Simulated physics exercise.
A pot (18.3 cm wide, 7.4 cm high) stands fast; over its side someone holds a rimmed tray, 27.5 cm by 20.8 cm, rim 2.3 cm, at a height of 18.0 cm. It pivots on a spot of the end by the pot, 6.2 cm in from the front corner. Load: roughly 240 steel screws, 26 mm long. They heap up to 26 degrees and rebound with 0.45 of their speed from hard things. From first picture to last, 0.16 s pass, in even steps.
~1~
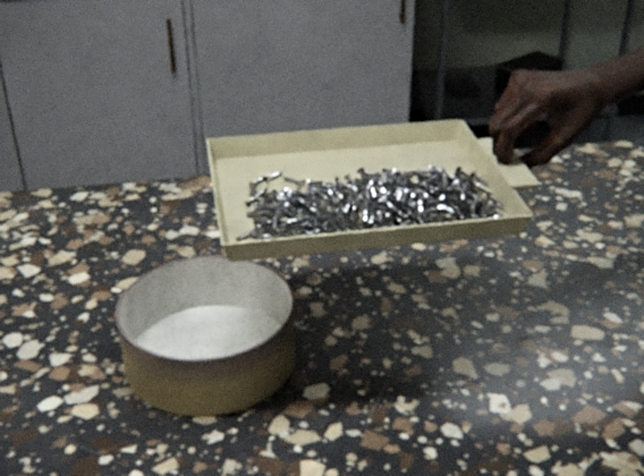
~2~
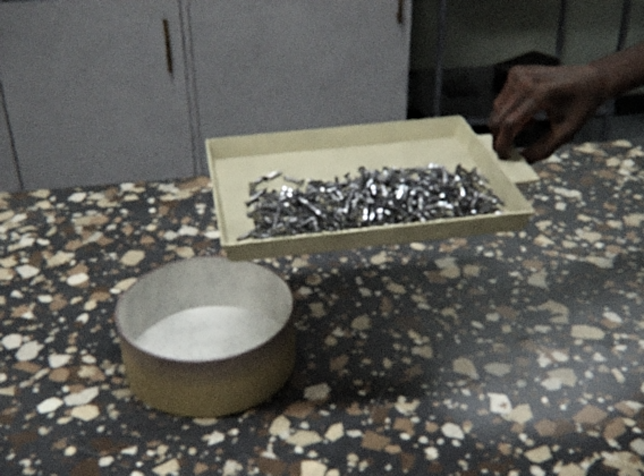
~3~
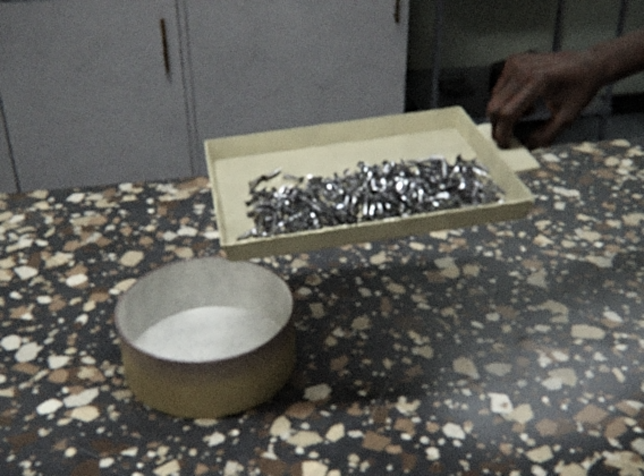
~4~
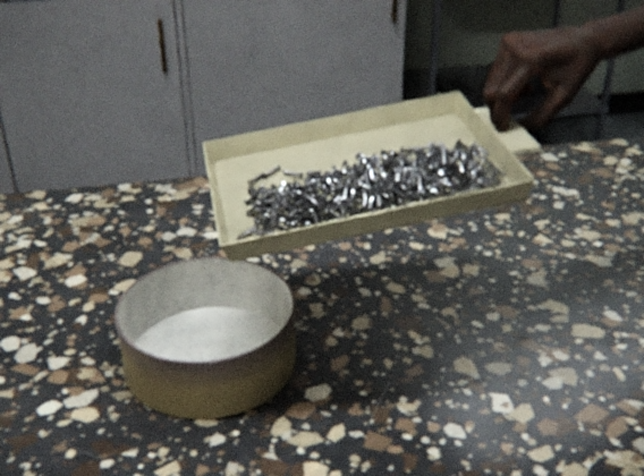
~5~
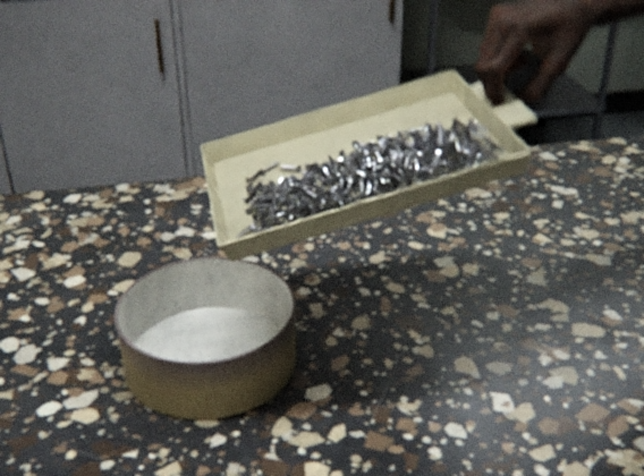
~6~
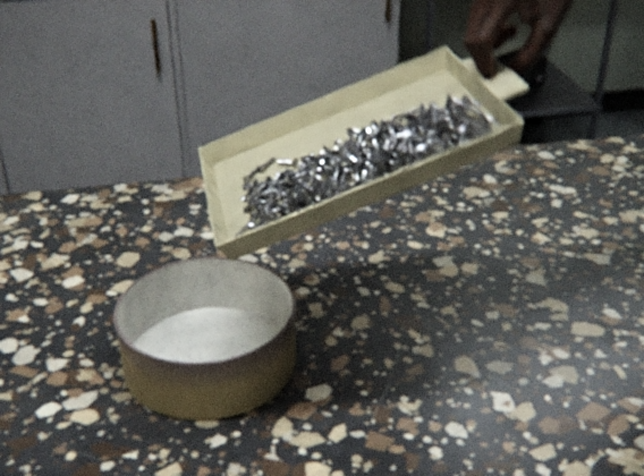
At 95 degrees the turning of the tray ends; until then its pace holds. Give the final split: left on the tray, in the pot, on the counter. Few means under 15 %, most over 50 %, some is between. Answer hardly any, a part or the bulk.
Tray: Hardly any, pot: The bulk, counter: A part.
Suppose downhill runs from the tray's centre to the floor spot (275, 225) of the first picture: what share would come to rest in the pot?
Some 20 per cent.
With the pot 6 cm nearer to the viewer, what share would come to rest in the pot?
It would be near 35 per cent.
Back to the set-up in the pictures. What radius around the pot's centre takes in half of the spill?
Some 20 cm.
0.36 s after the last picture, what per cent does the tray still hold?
Some 90 per cent of the load.
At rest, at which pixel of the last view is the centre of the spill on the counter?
Around (69, 338).
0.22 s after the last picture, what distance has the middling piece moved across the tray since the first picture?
Roughly 3 cm.
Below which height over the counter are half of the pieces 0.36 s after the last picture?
Roughly 20 cm.
Then, 0.22 s after the last picture, tilt 58 degrees; the tray holds 100 %, the pot 0 %.
Then, 0.36 s after the last picture, tilt 83 degrees; the tray holds 90 %, the pot 0 %.
Then, 0.63 s after the last picture, tilt 95 degrees; the tray holds 0 %, the pot 60 %.
In the end, tray 0 %, pot 65 %, counter 35 %.
